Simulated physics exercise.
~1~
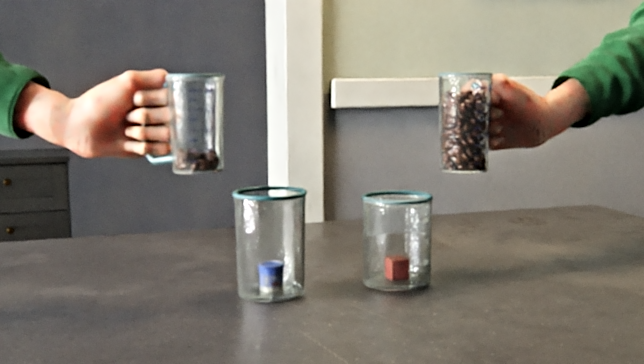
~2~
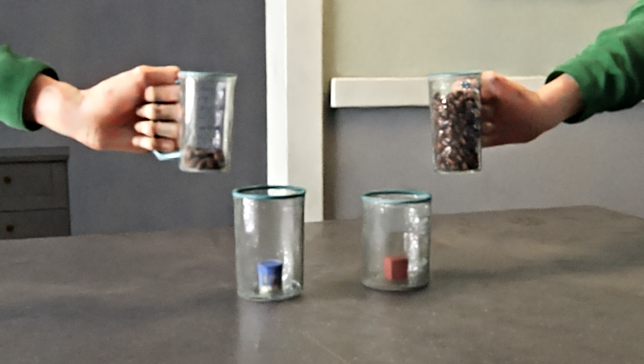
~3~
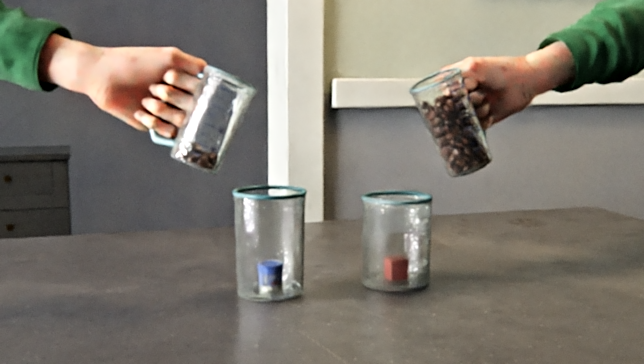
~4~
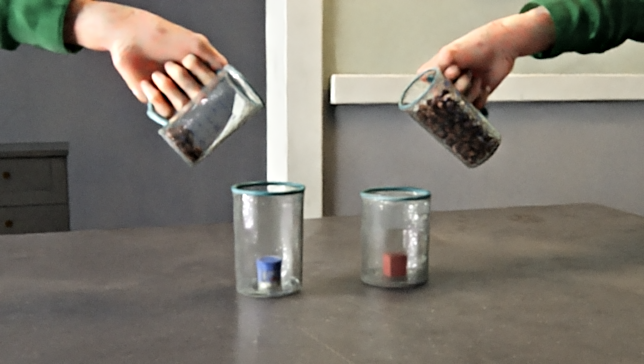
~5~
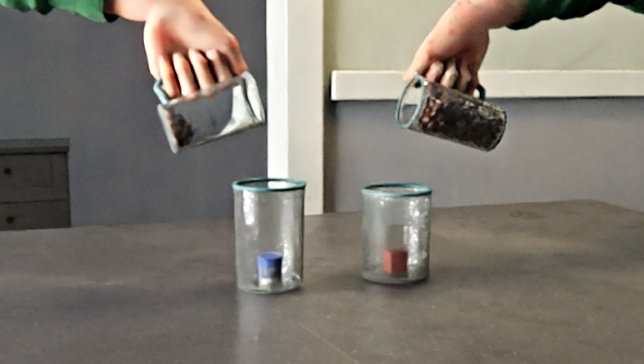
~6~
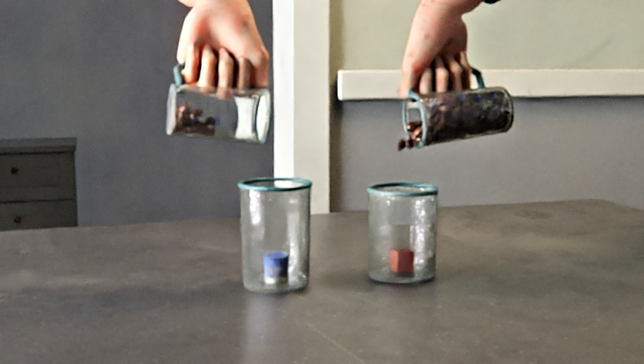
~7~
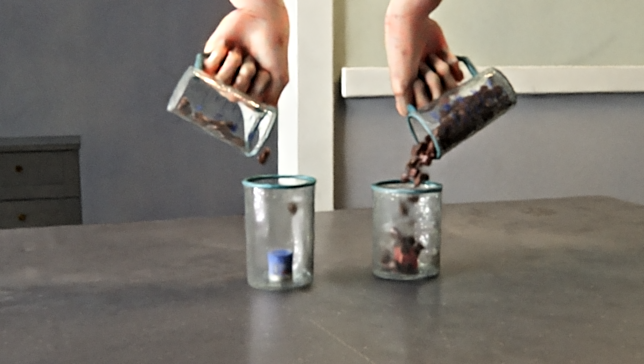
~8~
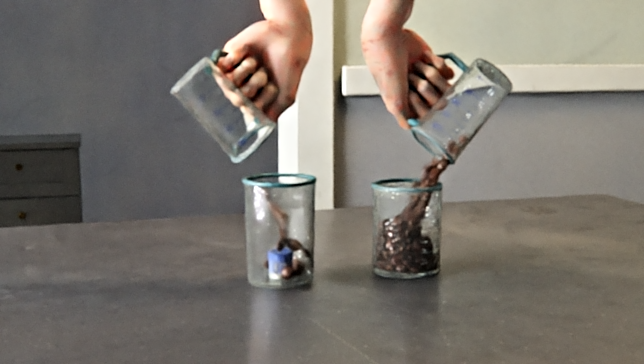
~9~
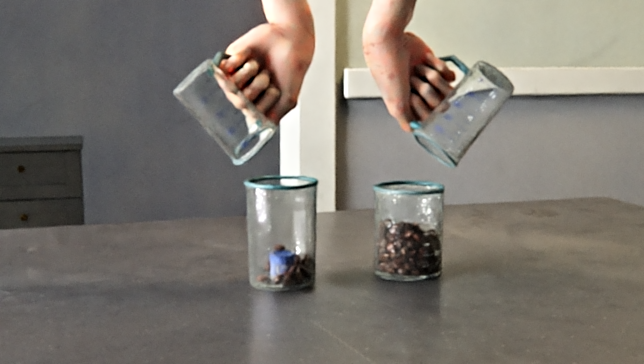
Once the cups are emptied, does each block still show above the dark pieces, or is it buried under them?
The blue block on the left still shows above its shallow pile, while the red block on the right is buried out of sight.
